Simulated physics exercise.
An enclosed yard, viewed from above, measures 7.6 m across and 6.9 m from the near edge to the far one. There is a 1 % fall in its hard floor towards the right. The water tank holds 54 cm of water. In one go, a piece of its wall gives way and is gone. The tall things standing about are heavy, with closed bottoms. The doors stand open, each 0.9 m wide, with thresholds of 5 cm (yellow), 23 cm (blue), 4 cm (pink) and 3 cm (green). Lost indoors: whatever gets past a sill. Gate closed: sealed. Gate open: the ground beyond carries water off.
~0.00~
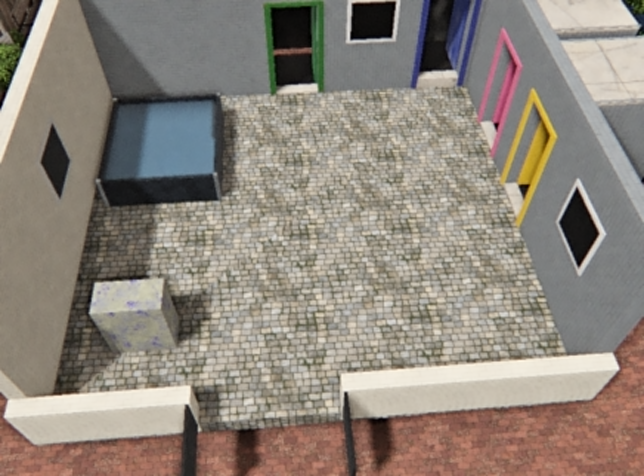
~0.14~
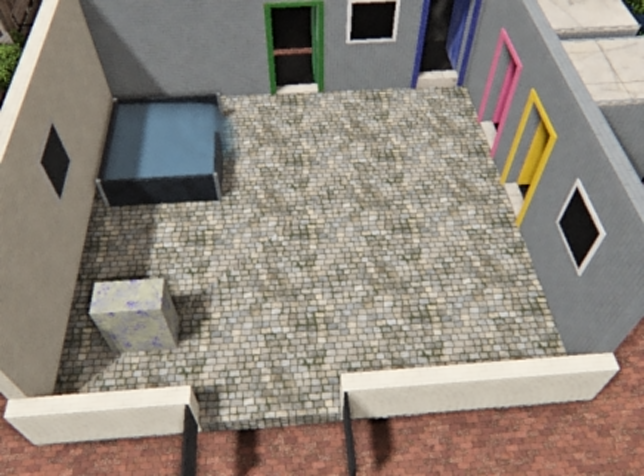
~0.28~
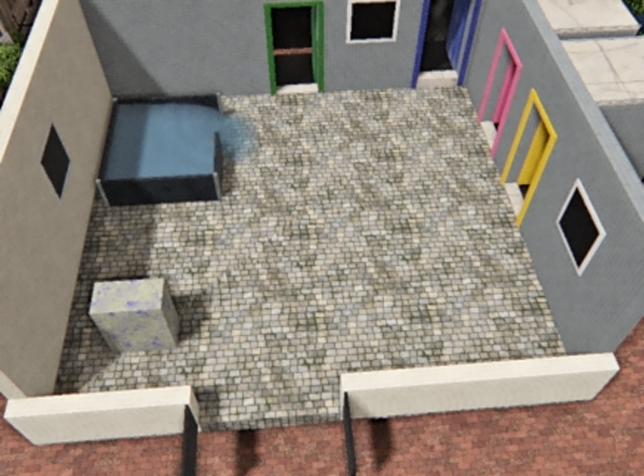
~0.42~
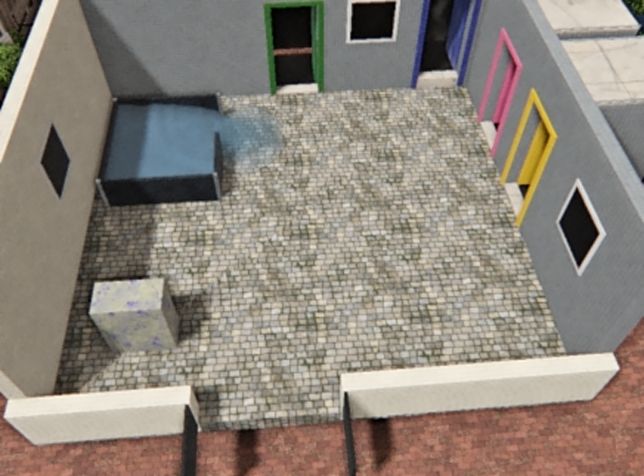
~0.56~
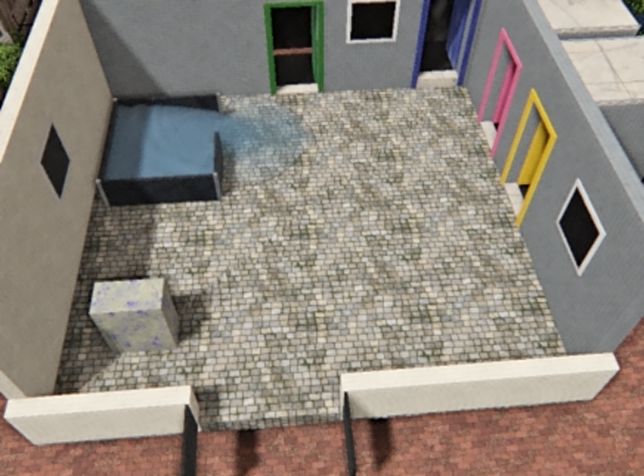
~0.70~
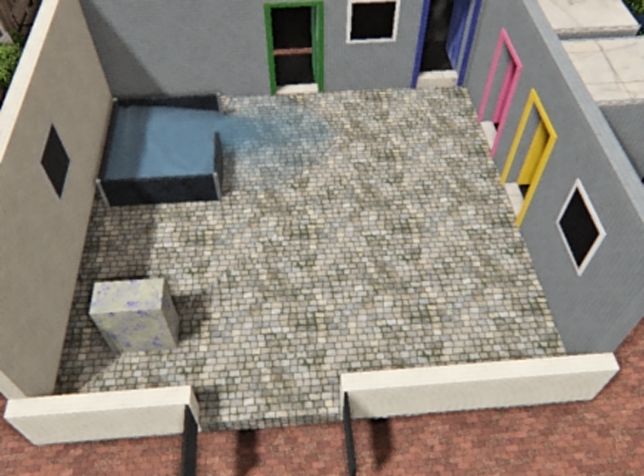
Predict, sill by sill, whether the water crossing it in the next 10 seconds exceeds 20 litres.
In the end at the yellow door I expect the water to rise above the limit; at the blue door I expect the water to hold within the limit; at the pink door I expect the water to rise above the limit; at the green door I expect the water to rise above the limit.
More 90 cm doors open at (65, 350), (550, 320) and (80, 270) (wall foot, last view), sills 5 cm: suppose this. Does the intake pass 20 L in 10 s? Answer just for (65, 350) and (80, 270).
Less, less.
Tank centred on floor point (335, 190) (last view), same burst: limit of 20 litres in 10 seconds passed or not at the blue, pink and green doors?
Blue stays inside, pink goes beyond, green stays inside, judged against that limit.
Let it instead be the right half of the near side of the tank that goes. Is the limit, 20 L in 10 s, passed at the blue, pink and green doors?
Log - blue: Threshold not reached, pink: Threshold not reached, green: Threshold not reached.
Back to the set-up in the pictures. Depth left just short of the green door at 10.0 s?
Roughly 4.5 centimetres.
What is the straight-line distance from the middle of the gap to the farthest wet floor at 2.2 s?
That's near 5.4 m in a straight line.
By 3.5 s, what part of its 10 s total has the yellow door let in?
It comes to about 15 per cent.
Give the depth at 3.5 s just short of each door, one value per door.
Depths: Yellow door 11 cm, blue door 13 cm, pink door 17 cm, green door 9 cm.
After 1.4 s water covers 20 % of the floor and is deepest (34 cm) near (225, 132); yellow door not reached, blue door not reached, pink door not reached, green door 13 cm at the sill, 4 L in.
After 2.2 s water covers 30 % of the floor and is deepest (26 cm) near (225, 132); yellow door not reached, blue door 7 cm at the sill, 0 L in, pink door 7 cm at the sill, 0 L in, green door 12 cm at the sill, 47 L in.
After 3.5 s water covers 40 % of the floor and is deepest (28 cm) near (458, 87); yellow door 11 cm at the sill, 7 L in, blue door 13 cm at the sill, 1 L in, pink door 17 cm at the sill, 69 L in, green door 9 cm at the sill, 94 L in.
After 6.0 s water covers 45 % of the floor and is deepest (16 cm) near (468, 92); yellow door 7 cm at the sill, 35 L in, blue door 15 cm at the sill, 2 L in, pink door 12 cm at the sill, 164 L in, green door 6 cm at the sill, 136 L in.
After 10.0 s water covers 65 % of the floor and is deepest (12 cm) near (574, 378); yellow door 6 cm at the sill, 44 L in, blue door 9 cm at the sill, 2 L in, pink door 9 cm at the sill, 242 L in, green door 4 cm at the sill, 157 L in.
